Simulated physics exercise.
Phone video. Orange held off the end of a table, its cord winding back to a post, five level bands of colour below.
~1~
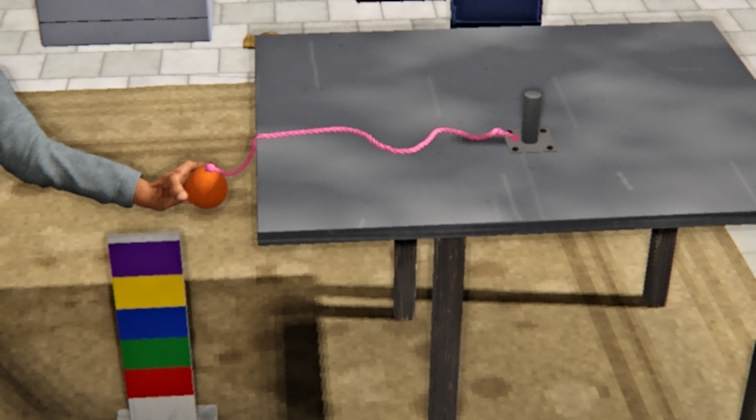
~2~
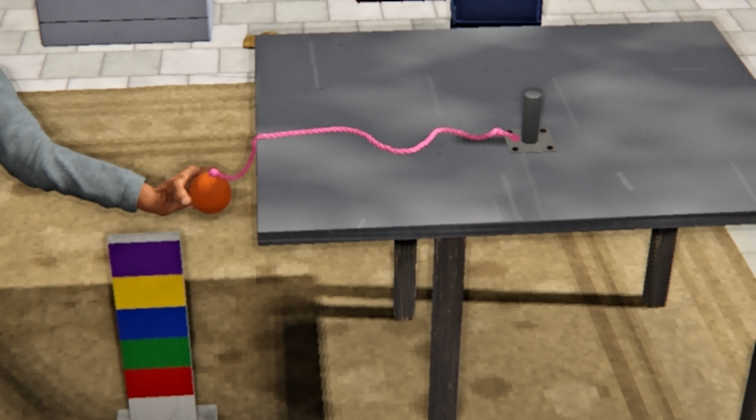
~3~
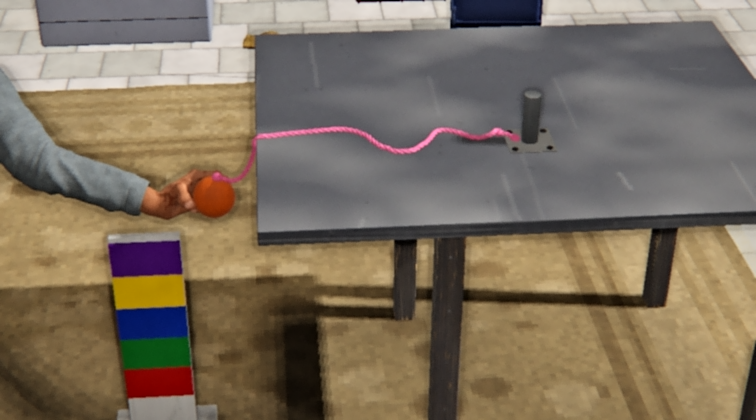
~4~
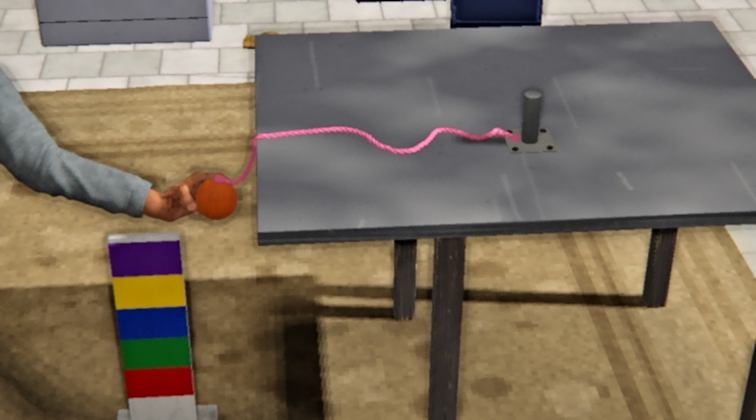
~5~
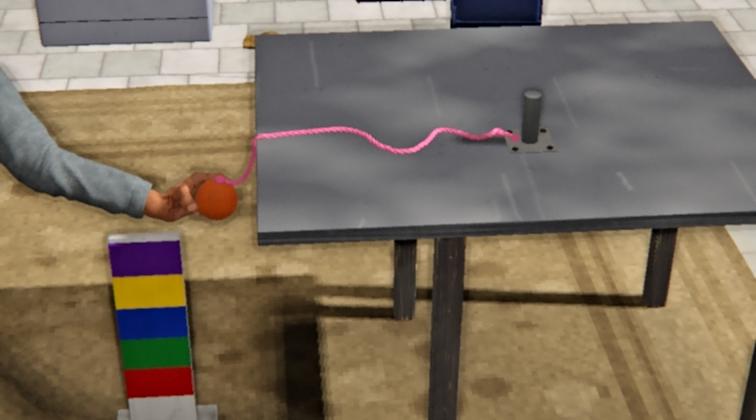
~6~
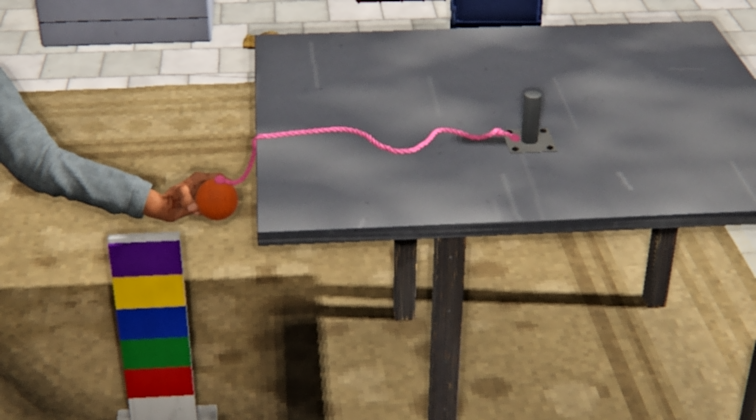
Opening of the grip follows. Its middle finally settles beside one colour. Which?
Yellow.
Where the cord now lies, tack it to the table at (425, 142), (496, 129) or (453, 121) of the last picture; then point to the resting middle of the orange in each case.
Going try by try, I'd put it close to (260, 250), then (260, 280), and finally (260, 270).
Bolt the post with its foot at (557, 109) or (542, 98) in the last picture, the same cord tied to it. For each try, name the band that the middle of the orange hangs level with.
In that order: Purple; purple.
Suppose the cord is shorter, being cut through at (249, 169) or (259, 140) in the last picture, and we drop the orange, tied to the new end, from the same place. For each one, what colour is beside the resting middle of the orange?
In order, the results are purple and above them all.
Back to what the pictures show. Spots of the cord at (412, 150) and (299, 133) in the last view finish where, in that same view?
At (359, 138) for the first, at (256, 164) for the second.
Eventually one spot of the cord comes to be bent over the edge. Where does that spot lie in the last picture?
That point sits at about (325, 130).
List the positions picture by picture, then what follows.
Orange (207, 188); purple (146, 261); yellow (149, 293); blue (153, 324); green (156, 354); red (159, 384), in the first frame.
Orange (211, 193); cord through (497, 130) (436, 132) (388, 149) (332, 130) (260, 138), in the second frame.
Orange (214, 197), in the third frame.
Orange (216, 199); cord through (497, 130) (436, 132) (388, 149) (332, 130) (260, 138), in the fourth frame.
Orange (217, 199), in the fifth frame.
Orange (217, 199); cord through (497, 130) (436, 132) (388, 149) (332, 130) (260, 138), in the sixth frame.
Soon after, orange near (249, 268); level with purple.
After that, orange near (277, 276); level with yellow.
In the end, orange near (260, 279); level with yellow. Its middle rests at the yellow band.
